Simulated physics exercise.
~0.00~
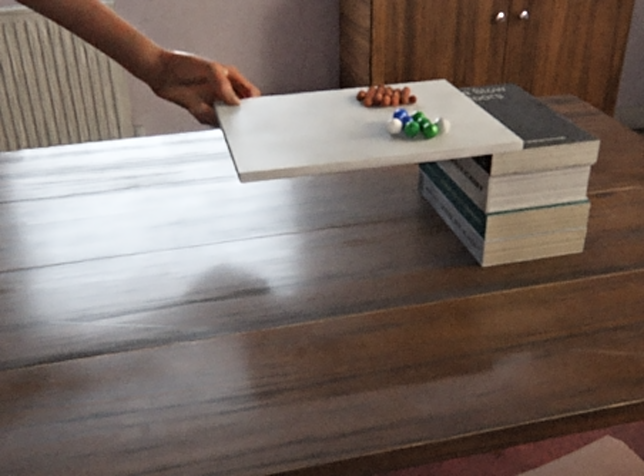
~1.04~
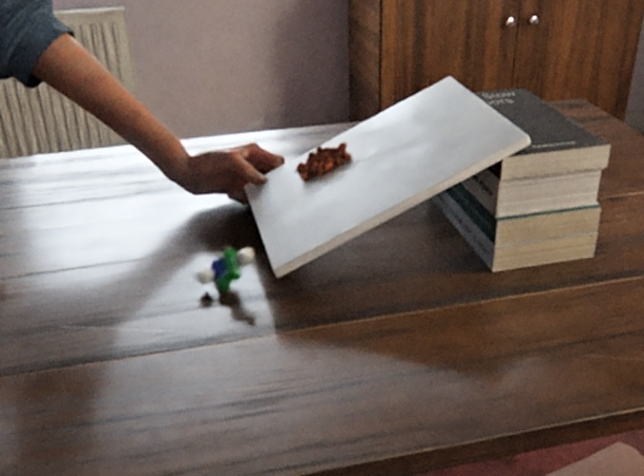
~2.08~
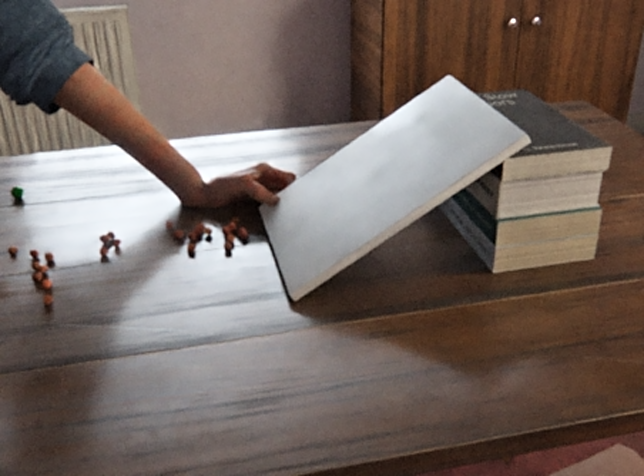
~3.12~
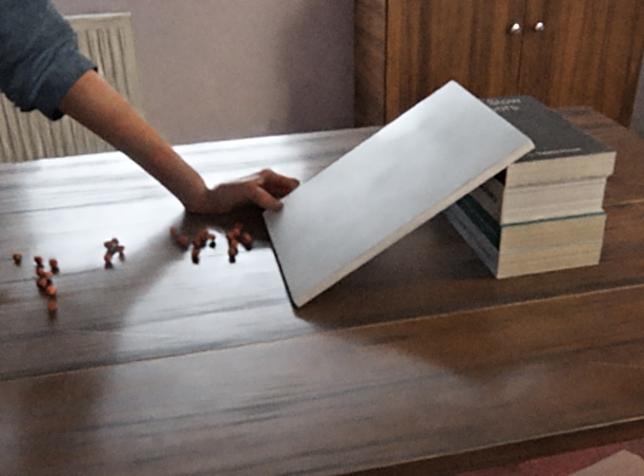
A hand lowers a board's end; marbles roll out of view left, brown pieces stay nearer.
